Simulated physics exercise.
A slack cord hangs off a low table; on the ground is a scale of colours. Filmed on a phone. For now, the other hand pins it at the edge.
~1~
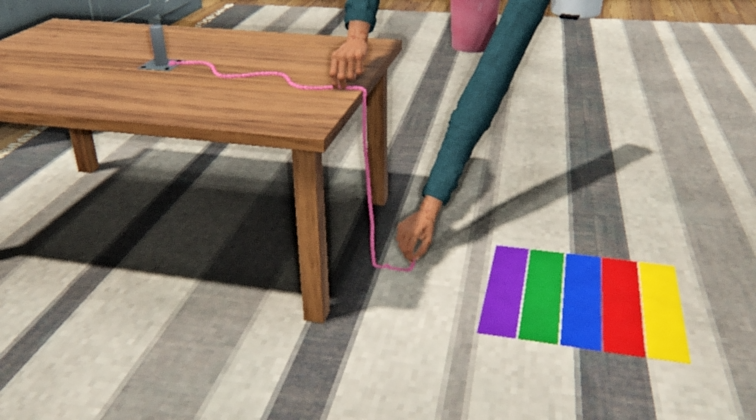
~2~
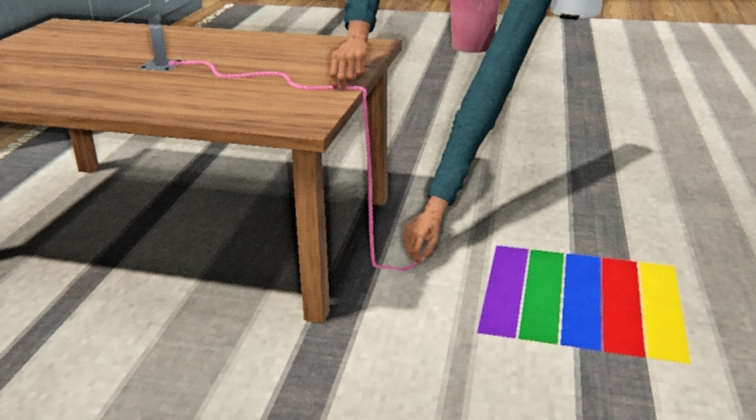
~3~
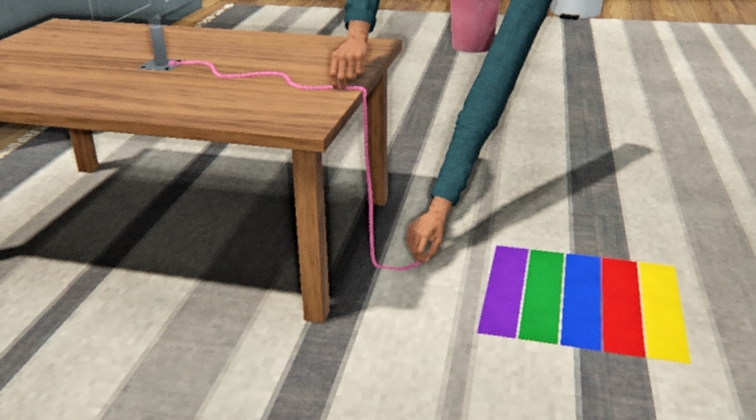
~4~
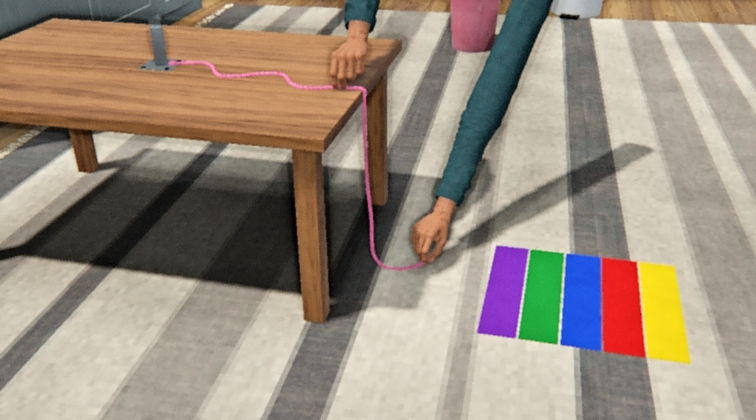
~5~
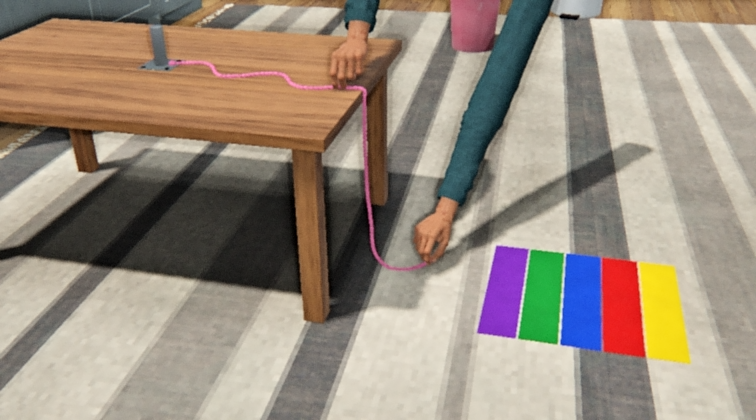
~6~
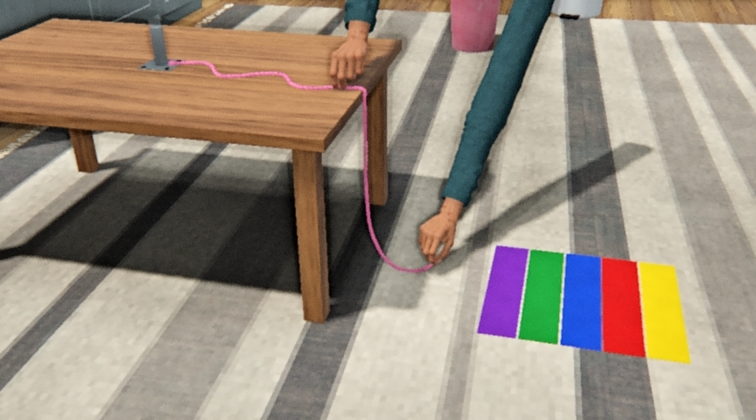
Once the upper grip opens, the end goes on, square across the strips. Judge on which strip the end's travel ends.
Its travel ends on the blue strip.
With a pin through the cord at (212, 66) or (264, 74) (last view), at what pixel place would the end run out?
Try by try: (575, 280), (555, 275).
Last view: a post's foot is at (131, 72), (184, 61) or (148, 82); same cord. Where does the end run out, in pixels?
Somewhere near (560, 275), (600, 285) and (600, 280), in that order.
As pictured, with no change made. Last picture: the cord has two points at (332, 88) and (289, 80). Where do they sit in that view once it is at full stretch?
I'd say about (369, 96) for one and about (316, 82) for the other.
Early on, end near (511, 271); over purple.
Midway, end near (558, 277); over green.
At the end of the slack, end near (584, 280); over blue. Over blue.
